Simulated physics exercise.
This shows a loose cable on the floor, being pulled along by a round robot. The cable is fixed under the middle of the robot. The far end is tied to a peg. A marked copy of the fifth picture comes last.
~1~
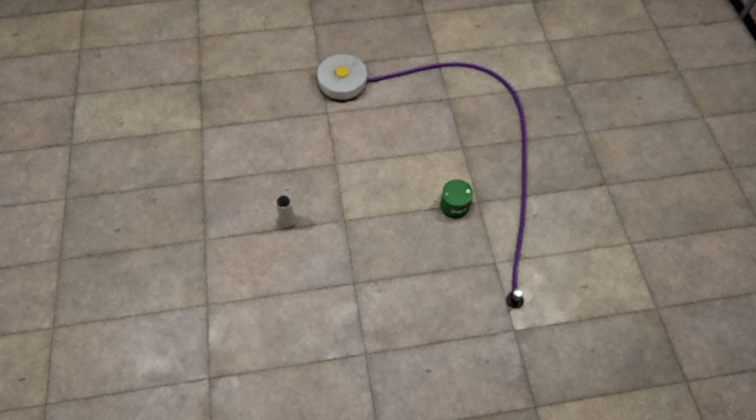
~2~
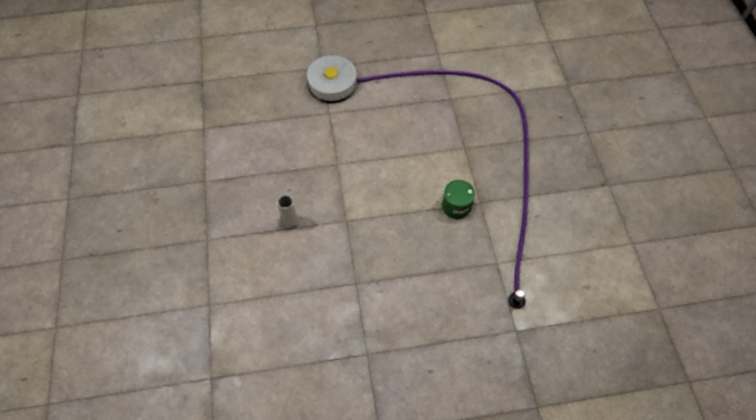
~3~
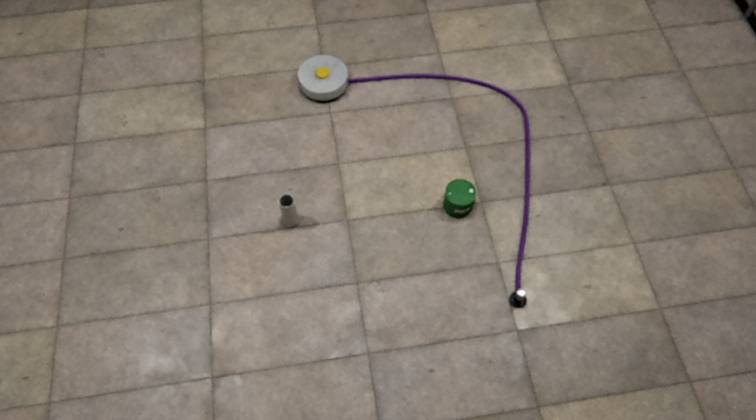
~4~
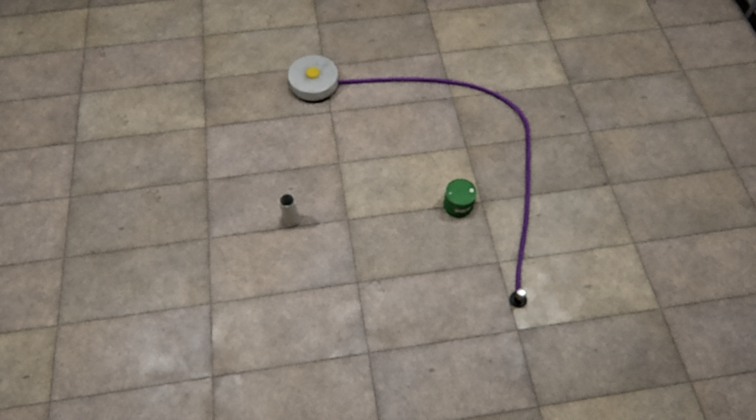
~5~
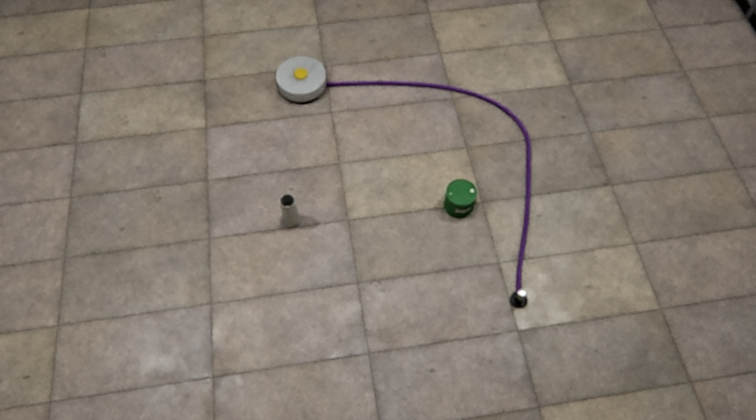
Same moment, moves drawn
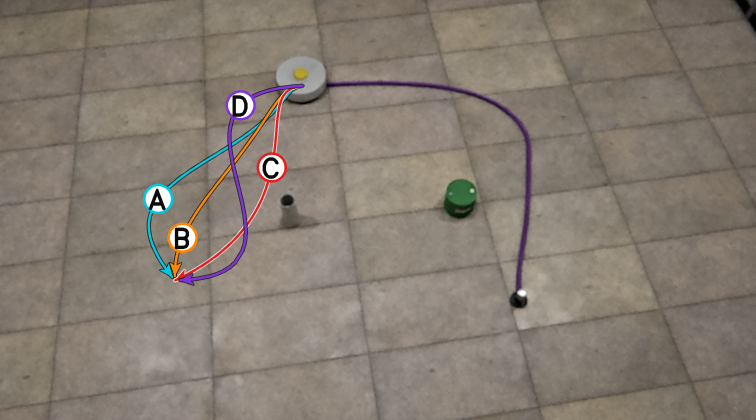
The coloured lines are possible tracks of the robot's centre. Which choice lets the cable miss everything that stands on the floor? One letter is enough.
It should follow B.
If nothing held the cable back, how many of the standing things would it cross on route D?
In all, one.
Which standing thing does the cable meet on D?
The white post.
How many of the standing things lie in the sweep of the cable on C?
In all, one.
On the marked copy, A from (303, 86) via (199, 165) to (172, 277); B from (303, 86) via (229, 169) to (175, 276); C from (303, 86) via (269, 179) to (175, 280); D from (303, 86) via (234, 170) to (180, 280).
Following B. Soon after the start, robot (247, 138), middle of the cable (461, 127).
Later, robot (190, 213), middle of the cable (413, 156).
In the end, robot (172, 276), middle of the cable (387, 177); nothing has been touched.
As for the rest, A meets the green pot; C meets the white post; D meets the white post.
